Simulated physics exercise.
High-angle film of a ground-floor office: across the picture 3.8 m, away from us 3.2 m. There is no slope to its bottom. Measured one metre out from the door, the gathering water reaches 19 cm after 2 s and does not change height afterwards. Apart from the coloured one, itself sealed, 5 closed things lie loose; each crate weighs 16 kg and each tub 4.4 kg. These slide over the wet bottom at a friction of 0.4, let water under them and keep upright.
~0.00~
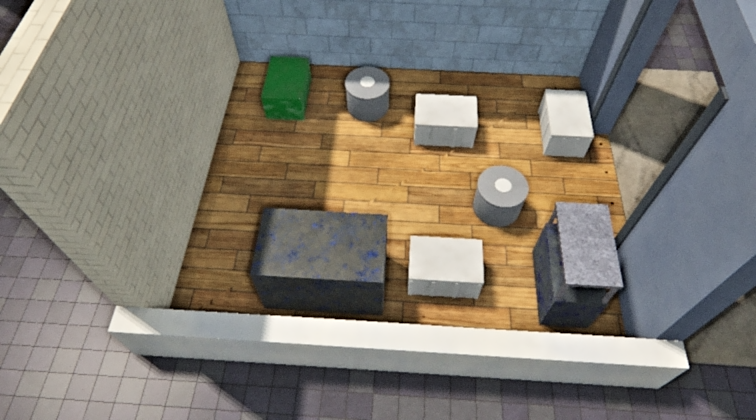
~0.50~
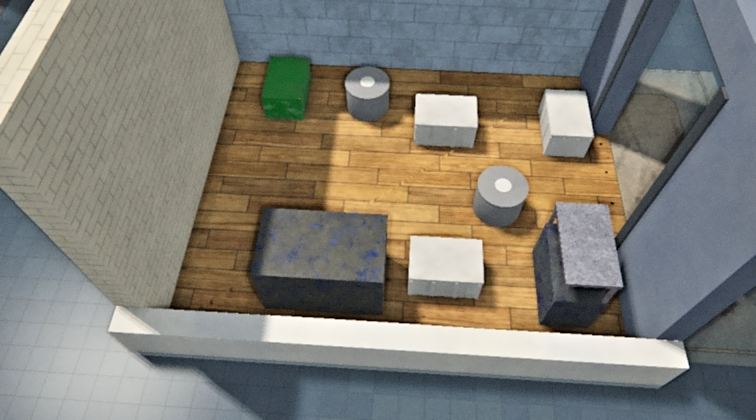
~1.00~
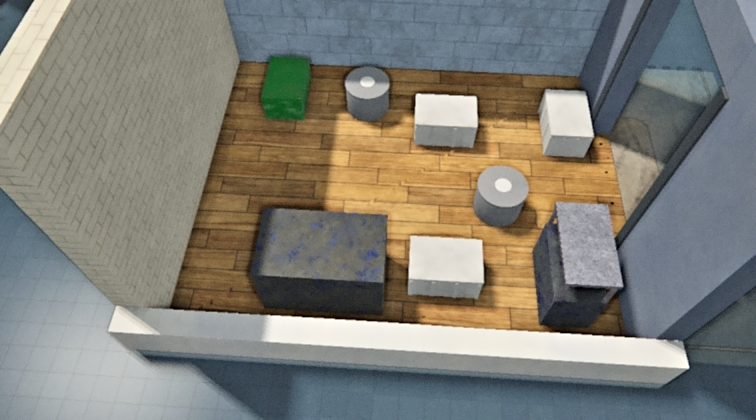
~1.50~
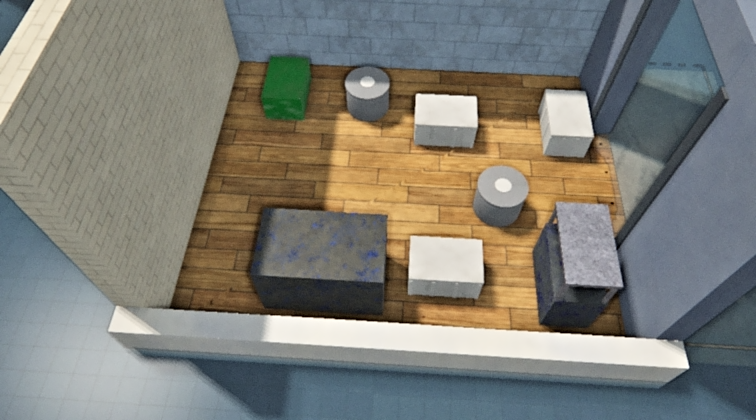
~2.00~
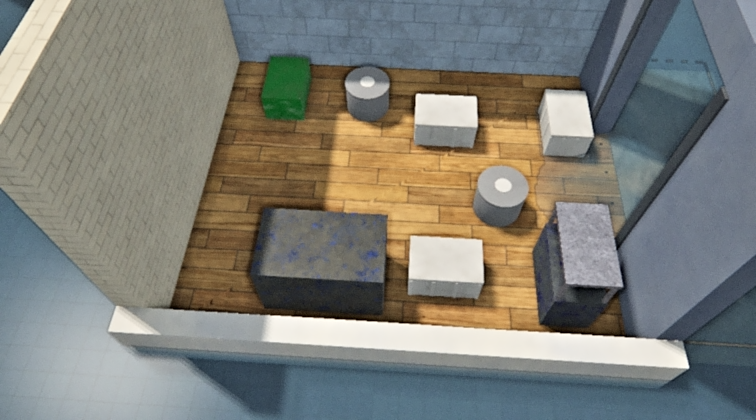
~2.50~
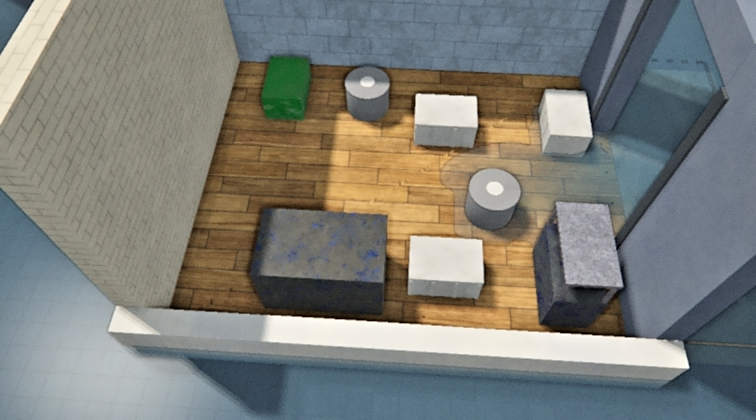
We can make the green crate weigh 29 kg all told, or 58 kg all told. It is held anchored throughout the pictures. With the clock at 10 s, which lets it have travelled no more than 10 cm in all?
It looks like only the bigger mass suffices.
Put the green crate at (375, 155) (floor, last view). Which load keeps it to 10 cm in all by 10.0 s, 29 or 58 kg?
Here only the heavier suffices.
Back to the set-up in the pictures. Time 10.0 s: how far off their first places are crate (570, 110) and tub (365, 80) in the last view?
50 cm, 50 cm.
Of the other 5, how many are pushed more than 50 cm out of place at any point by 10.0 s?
That makes 5.
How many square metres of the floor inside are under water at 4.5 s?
Wet area: Approx. 9.0 m2.
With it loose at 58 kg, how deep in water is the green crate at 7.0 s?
12 cm, roughly.
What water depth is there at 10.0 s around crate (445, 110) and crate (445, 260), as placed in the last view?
I'd estimate 14 cm for the first and 10 cm for the second.
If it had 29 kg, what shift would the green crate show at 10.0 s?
Roughly 60 cm.
After 3.5 s the green crate would be 0 cm from its start with 29 kg and 0 cm from its start with 58 kg; 0 cm of water round it then.
After 4.5 s the green crate would be 0 cm from its start with 29 kg and 0 cm from its start with 58 kg; 2 cm of water round it then.
After 7.0 s the green crate would be 7 cm from its start with 29 kg and 0 cm from its start with 58 kg; 12 cm of water round it then.
After 10.0 s the green crate would be 62 cm from its start with 29 kg and 0 cm from its start with 58 kg; 15 cm of water round it then.
